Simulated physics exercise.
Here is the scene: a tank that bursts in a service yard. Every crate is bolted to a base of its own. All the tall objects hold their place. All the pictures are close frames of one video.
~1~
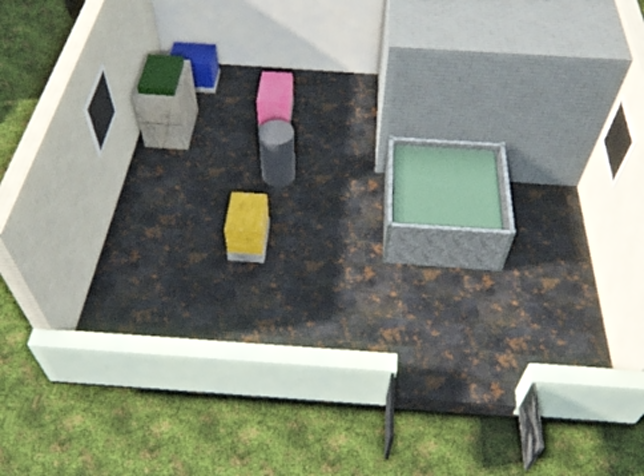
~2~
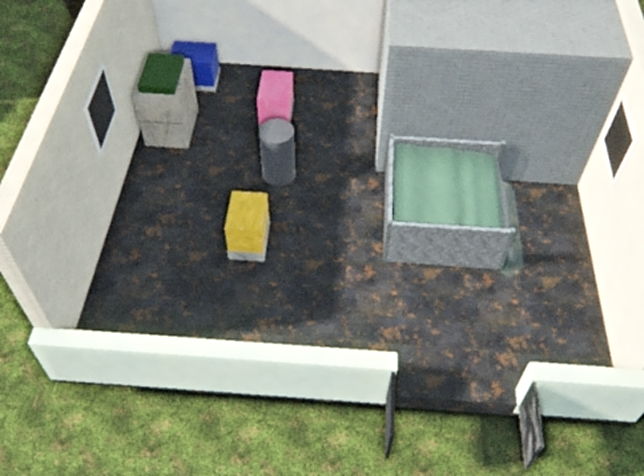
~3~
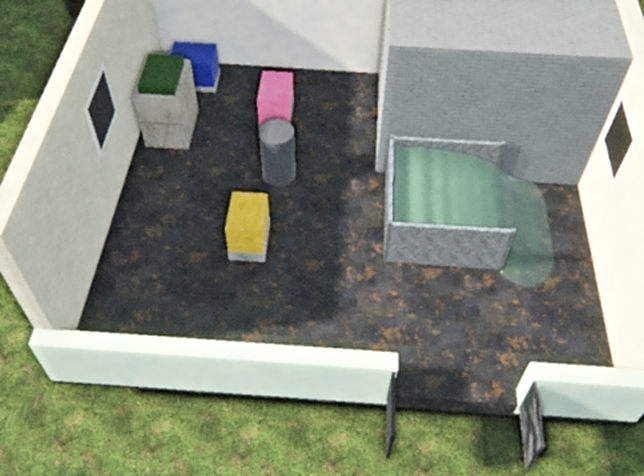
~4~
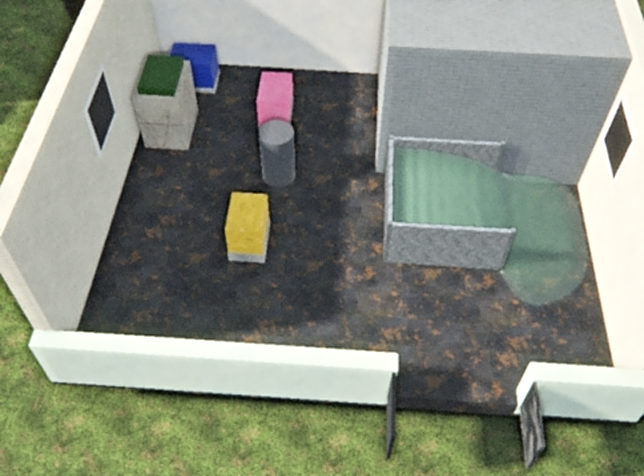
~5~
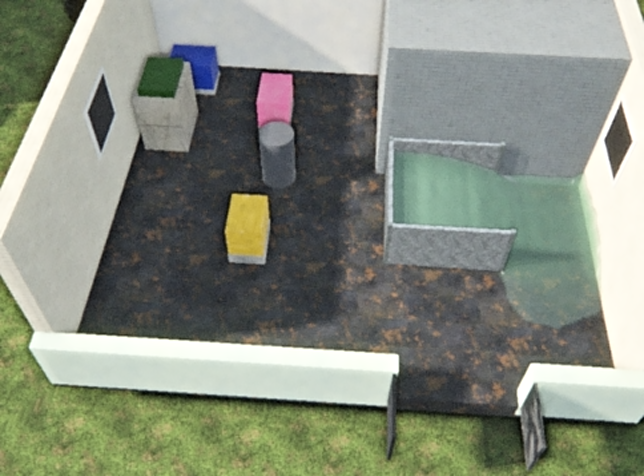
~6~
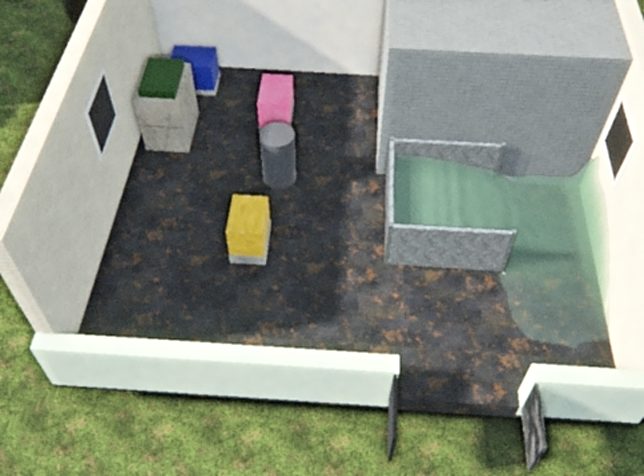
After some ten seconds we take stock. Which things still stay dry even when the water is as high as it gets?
As for the yellow crate it's untouched by the water; as for the blue crate it's untouched by the water; as for the pink crate it's untouched by the water.
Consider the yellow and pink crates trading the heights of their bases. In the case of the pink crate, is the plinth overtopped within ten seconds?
The pink crate is not reached.
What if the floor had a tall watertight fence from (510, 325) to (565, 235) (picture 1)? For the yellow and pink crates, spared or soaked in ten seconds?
Yellow crate is left untouched; pink crate is left untouched.
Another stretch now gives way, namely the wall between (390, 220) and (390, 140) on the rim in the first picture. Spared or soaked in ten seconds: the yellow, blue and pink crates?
My guess is yellow goes wet, blue goes wet, and pink goes wet.
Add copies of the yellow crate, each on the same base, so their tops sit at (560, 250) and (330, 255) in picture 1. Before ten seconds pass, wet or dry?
Going in order, the first does get wet and the second stays untouched.
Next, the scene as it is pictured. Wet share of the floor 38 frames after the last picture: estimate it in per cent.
By my count, 65 percent.
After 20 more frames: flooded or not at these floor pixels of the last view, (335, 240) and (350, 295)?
The first place is spared and the second is inundated.
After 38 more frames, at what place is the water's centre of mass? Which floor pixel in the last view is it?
It's close to (433, 270).
A moment on, water covers 15 % of the floor; the yellow crate not reached, the blue crate not reached, the pink crate not reached.
Next, water covers 20 % of the floor; the yellow crate not reached, the blue crate not reached, the pink crate not reached.
Then, water covers 40 % of the floor; the yellow crate not reached, the blue crate not reached, the pink crate not reached.
Later, water covers 65 % of the floor; the yellow crate water round its plinth, the blue crate not reached, the pink crate water round its plinth.
In the end, water covers 90 % of the floor; the yellow crate stayed above the water, the blue crate stayed above the water, the pink crate stayed above the water.
